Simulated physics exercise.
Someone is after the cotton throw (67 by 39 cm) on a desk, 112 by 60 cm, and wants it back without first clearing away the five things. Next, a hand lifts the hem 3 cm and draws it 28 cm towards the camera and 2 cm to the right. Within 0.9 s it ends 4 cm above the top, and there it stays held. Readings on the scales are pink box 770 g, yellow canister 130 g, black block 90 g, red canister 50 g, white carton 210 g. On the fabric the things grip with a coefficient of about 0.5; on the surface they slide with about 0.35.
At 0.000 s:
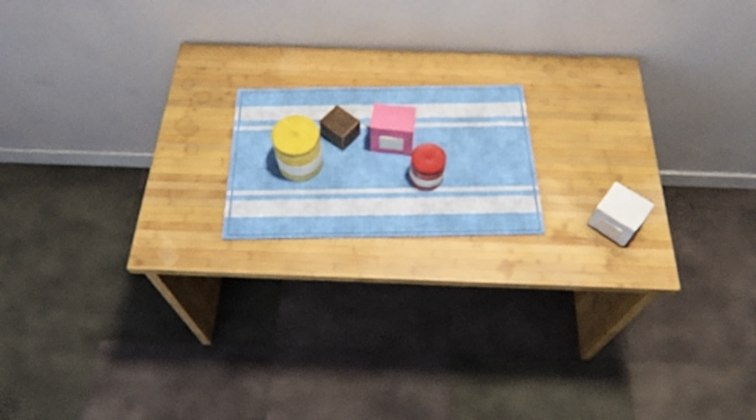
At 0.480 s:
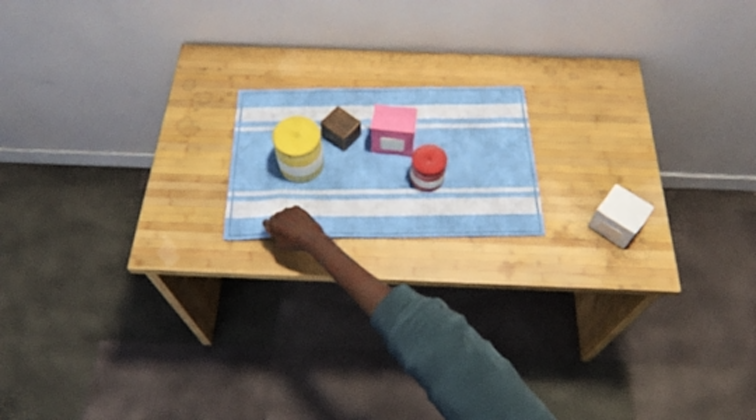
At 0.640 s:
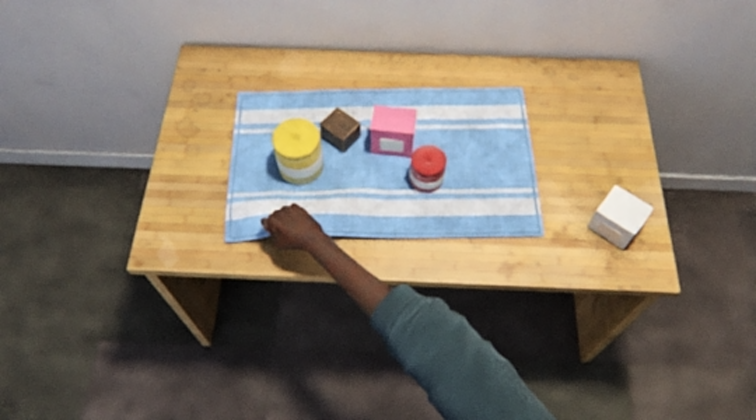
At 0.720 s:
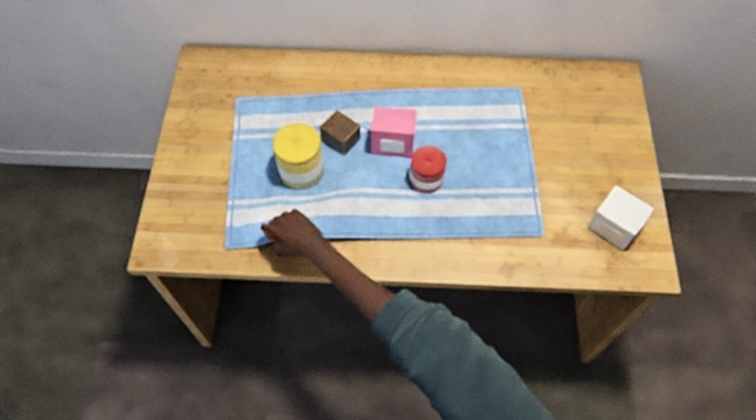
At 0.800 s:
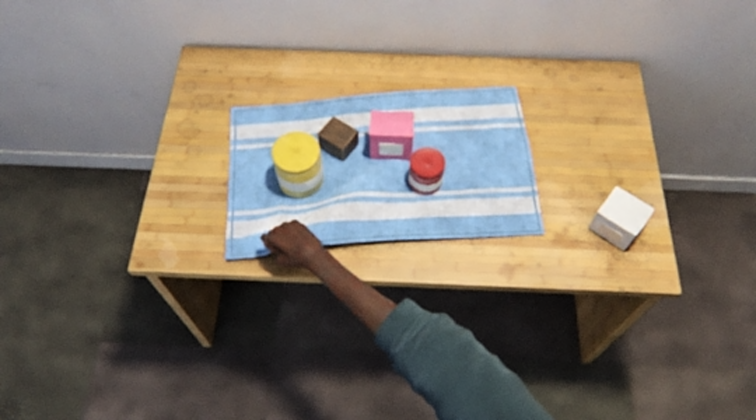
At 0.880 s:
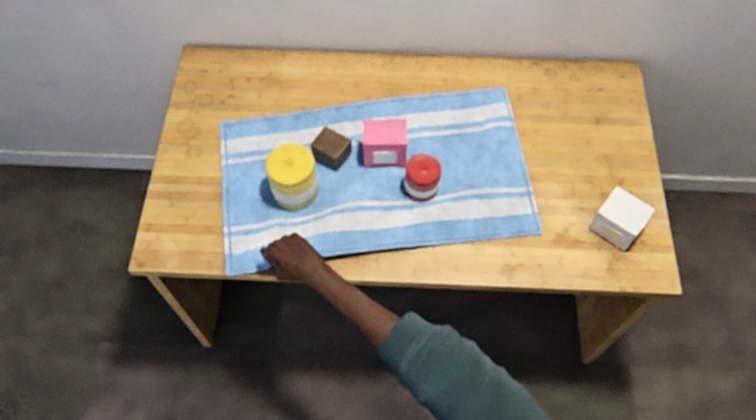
A hand grips the striped cloth's near edge and drags it forward, carrying four objects along.
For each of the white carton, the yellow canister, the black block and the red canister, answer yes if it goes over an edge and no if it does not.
Answers: White carton no, yellow canister yes, black block no, red canister no.
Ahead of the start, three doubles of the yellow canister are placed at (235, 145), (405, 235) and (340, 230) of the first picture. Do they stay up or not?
In that order: Stays up, goes over, goes over.
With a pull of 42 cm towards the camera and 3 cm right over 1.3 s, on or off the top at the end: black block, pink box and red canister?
Then black block is lost over the edge, pink box is lost over the edge and red canister is lost over the edge.
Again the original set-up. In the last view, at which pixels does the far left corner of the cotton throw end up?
In the final picture you'd find it somewhere near (154, 265).
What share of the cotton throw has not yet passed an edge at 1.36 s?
Some 70 in a hundred.
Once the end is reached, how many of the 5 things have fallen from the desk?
All told, 1.
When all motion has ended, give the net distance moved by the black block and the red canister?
Net shift, approx.: Black block = 30 cm, red canister = 20 cm.
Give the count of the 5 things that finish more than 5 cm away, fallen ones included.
It adds up to 4.
At 1.0 s, 95 % of the cotton throw is still over the top; yellow canister 14 cm off its start, black block 13 cm off its start, red canister 7 cm off its start.
At 1.2 s, 85 % of the cotton throw is still over the top; yellow canister 22 cm off its start, black block 20 cm off its start, red canister 12 cm off its start.
At 1.4 s, 70 % of the cotton throw is still over the top; yellow canister 30 cm off its start at (254, 267), black block 27 cm off its start at (287, 225), red canister 18 cm off its start at (394, 230).
At 1.5 s, 60 % of the cotton throw is still over the top; yellow canister 37 cm off its start, black block 31 cm off its start, red canister 19 cm off its start.
At 3.1 s, 60 % of the cotton throw is still over the top; yellow canister over the edge, black block 31 cm off its start at (282, 241), red canister 20 cm off its start at (390, 239), white carton 0 cm off its start at (627, 211).
